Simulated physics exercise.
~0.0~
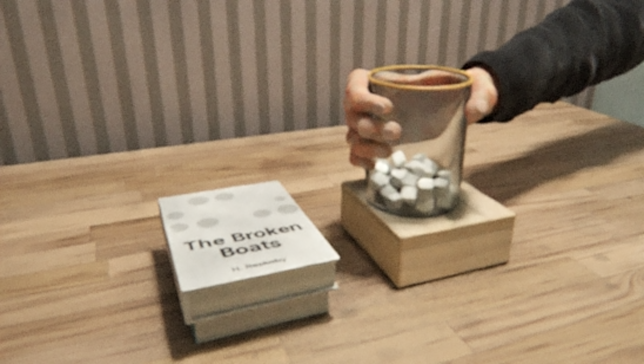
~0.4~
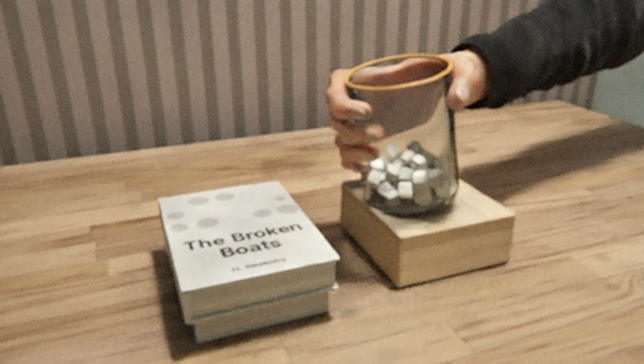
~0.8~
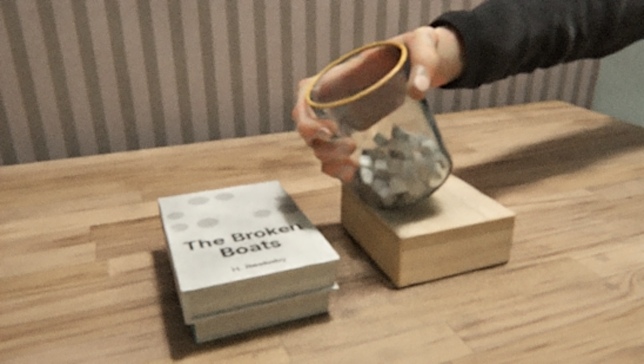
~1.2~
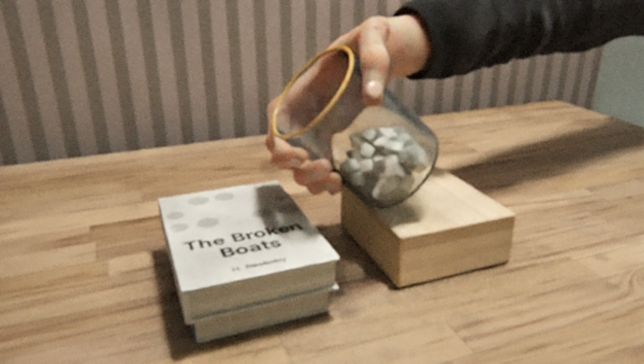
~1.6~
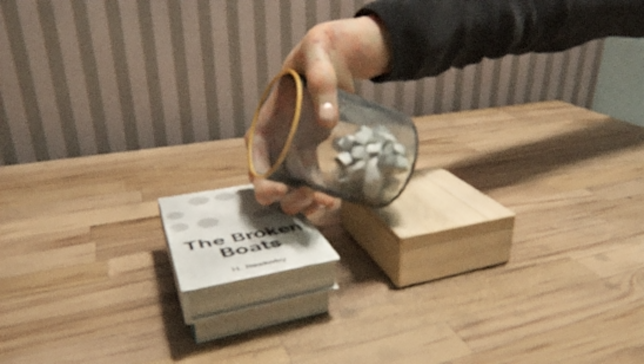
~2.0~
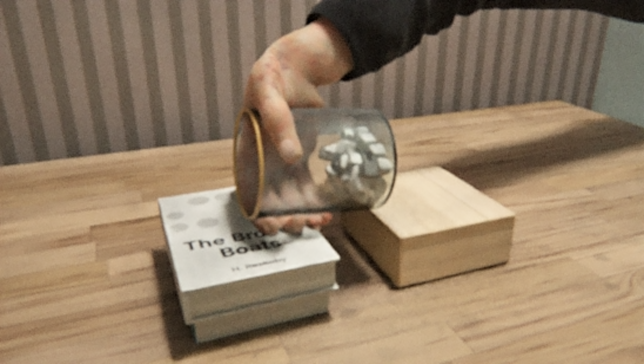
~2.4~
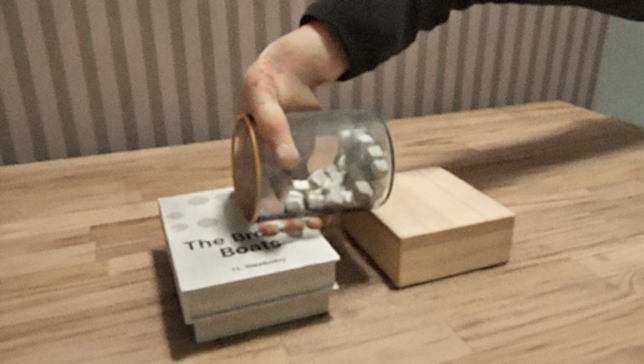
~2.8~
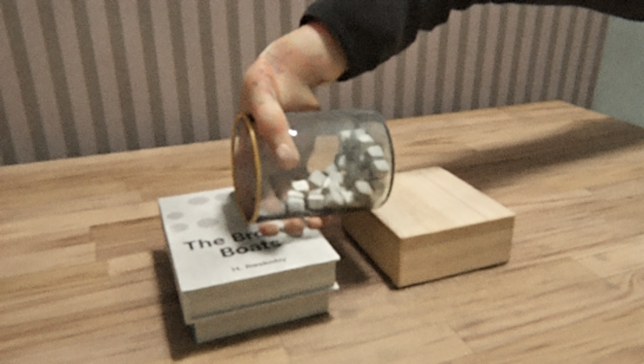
A clear glass with a gold-coloured rim, holding small whitish cubes, stands upright in a hand on a pale wooden block. A steady view looks slightly down on a wooden table against a striped wall, with white-covered books titled The Broken Boats stacked at left. The dark-sleeved arm reaches in from the right and lifts the glass, tipping it leftward. It swings over toward the books until it lies on its side, its mouth facing left. The cubes slide and spread along the lower side, and the glass ends nearly level, still held, with every cube inside.
